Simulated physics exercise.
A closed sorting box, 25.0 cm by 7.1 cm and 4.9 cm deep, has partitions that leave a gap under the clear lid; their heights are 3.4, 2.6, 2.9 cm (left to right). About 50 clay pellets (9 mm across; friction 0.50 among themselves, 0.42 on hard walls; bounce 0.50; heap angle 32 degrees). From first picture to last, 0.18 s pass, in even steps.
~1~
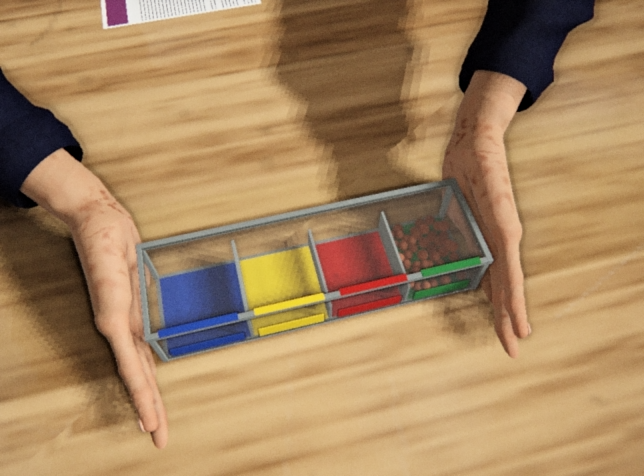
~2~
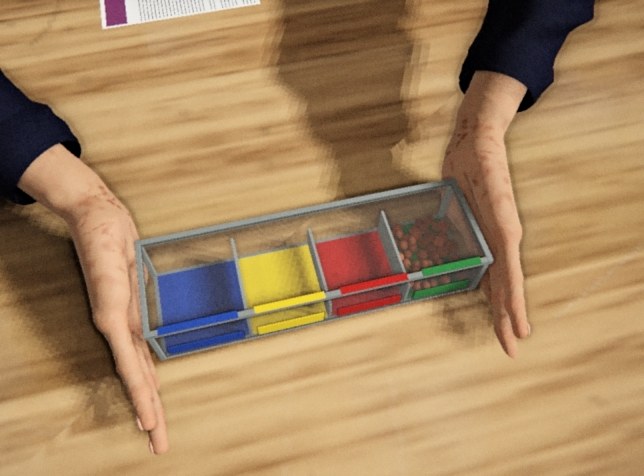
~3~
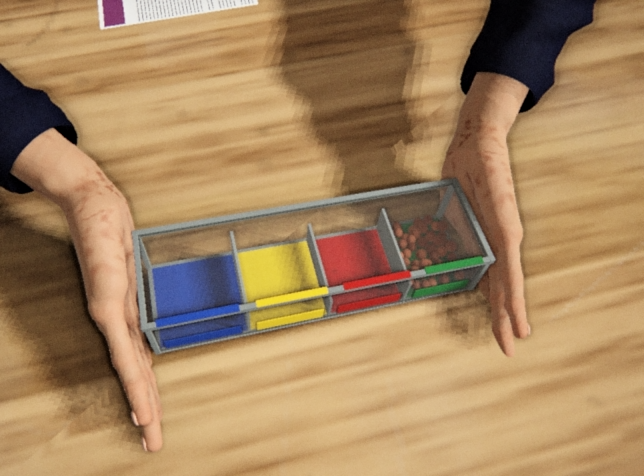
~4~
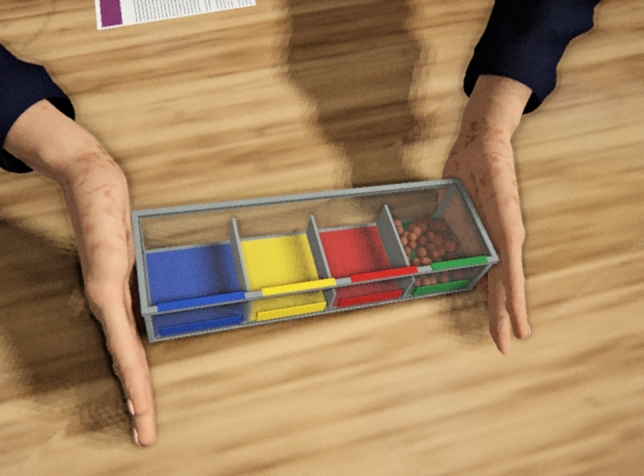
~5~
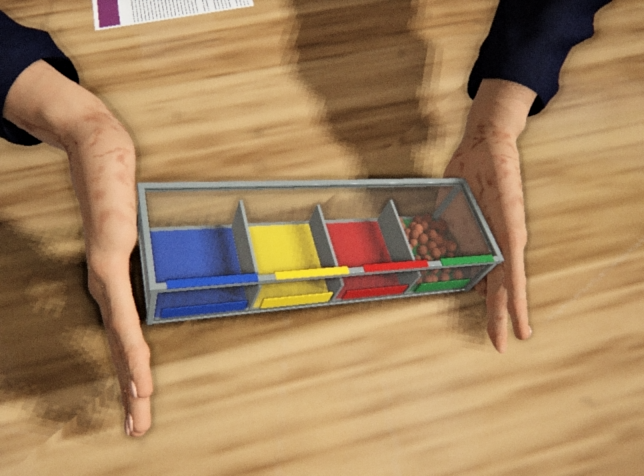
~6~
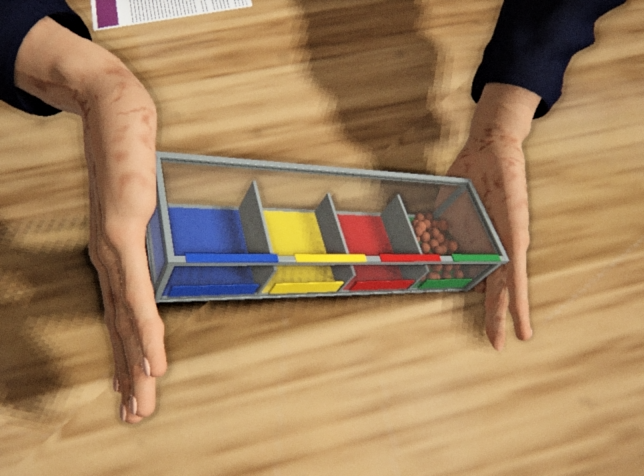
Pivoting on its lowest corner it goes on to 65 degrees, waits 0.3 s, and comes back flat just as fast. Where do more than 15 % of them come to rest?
Red compartment: Below; blue compartment: Below; green compartment: Above; yellow compartment: Below.
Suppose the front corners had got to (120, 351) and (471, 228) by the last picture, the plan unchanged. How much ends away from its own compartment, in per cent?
Then about 0 per cent.
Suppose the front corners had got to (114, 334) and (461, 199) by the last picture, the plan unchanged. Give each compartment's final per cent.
Red 10, blue 0, green 80, yellow 10.
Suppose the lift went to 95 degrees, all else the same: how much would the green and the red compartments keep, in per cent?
Green 100, red 0.
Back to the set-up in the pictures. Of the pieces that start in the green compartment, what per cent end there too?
About 100 per cent.
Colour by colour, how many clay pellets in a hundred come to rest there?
Red 0, blue 0, green 100, yellow 0.
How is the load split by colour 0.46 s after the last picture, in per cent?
Red 0; blue 0; green 100; yellow 0.
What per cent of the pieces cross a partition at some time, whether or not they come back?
Roughly 0 per cent.
Then, 0.46 s after the last picture, tilt 65 degrees; green 100 %.
Then, 0.76 s after the last picture, tilt 39 degrees; green 100 %.
Then, 1.16 s after the last picture, tilt 0 degrees; green 100 %.
In the end, red 0 %, blue 0 %, green 100 %, yellow 0 %.
